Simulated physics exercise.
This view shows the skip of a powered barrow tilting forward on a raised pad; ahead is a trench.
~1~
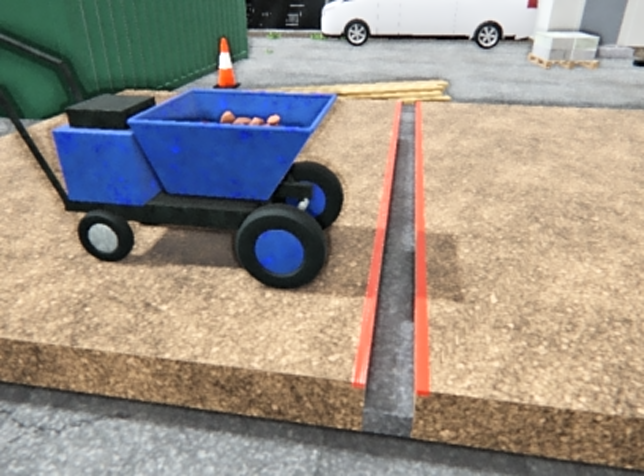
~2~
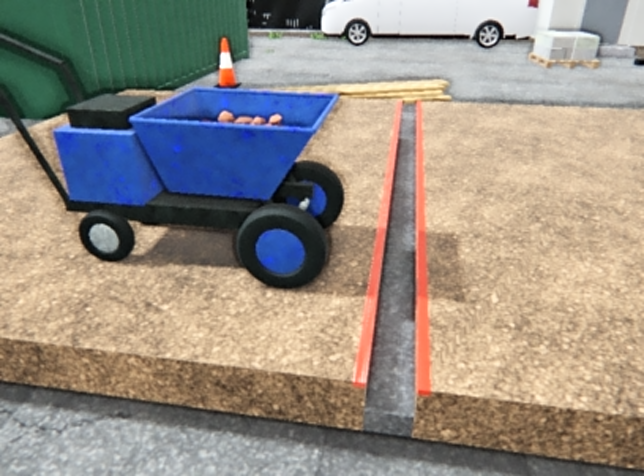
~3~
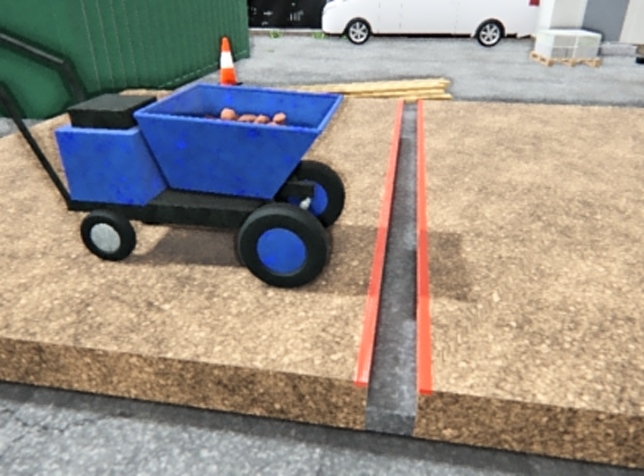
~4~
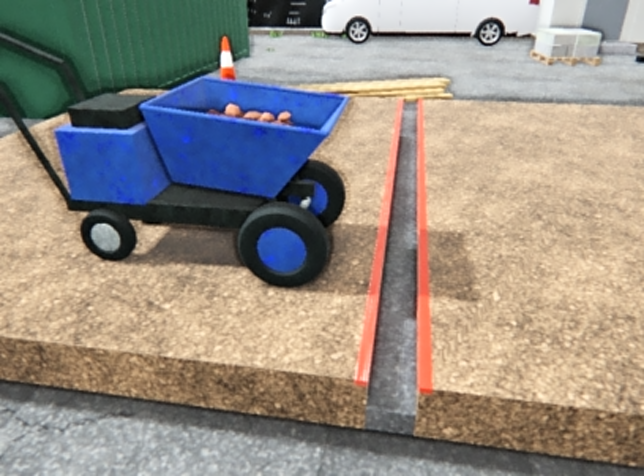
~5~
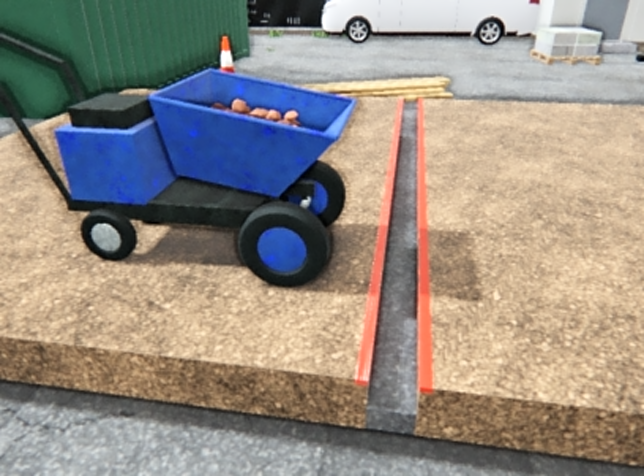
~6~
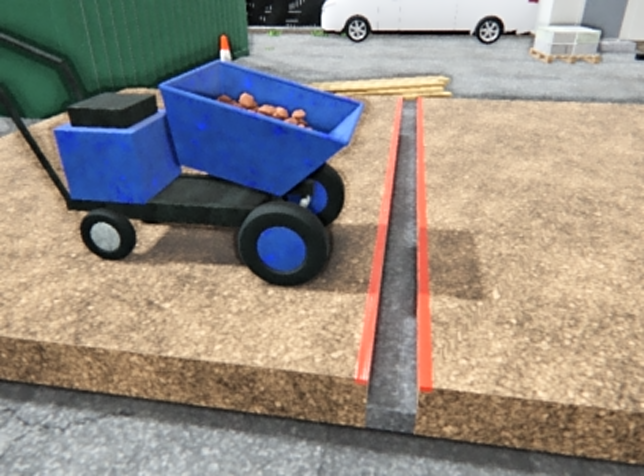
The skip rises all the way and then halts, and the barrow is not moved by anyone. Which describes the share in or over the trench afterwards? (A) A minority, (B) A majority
A.
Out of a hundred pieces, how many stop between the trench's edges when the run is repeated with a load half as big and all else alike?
Estimated share: Near 30 in a hundred.
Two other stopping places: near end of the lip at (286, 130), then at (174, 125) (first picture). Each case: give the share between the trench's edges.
60 and 10 in a hundred, in that order.
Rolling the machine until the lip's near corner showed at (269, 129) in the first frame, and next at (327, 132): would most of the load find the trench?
To start, the greater share; after that, the lesser share.
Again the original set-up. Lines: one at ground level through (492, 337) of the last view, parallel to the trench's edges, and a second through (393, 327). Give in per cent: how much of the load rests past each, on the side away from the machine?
Some 20 and some 80 per cent, respectively.
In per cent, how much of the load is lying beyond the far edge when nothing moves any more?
That share is about 70 percent.
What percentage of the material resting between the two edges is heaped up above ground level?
About 15 per cent.
Just after the last frame, skip tipped steeply; every one in the skip.
A moment on, skip tipped right over; almost all in the skip; just a few in or heaped over the trench; about a tenth beyond it.
Further on, skip tipped right over; roughly a quarter in the skip; about a tenth in or heaped over the trench; roughly two thirds beyond it.
When it is over, skip tipped right over; about a tenth in the skip; roughly a quarter in or heaped over the trench; roughly two thirds beyond it.
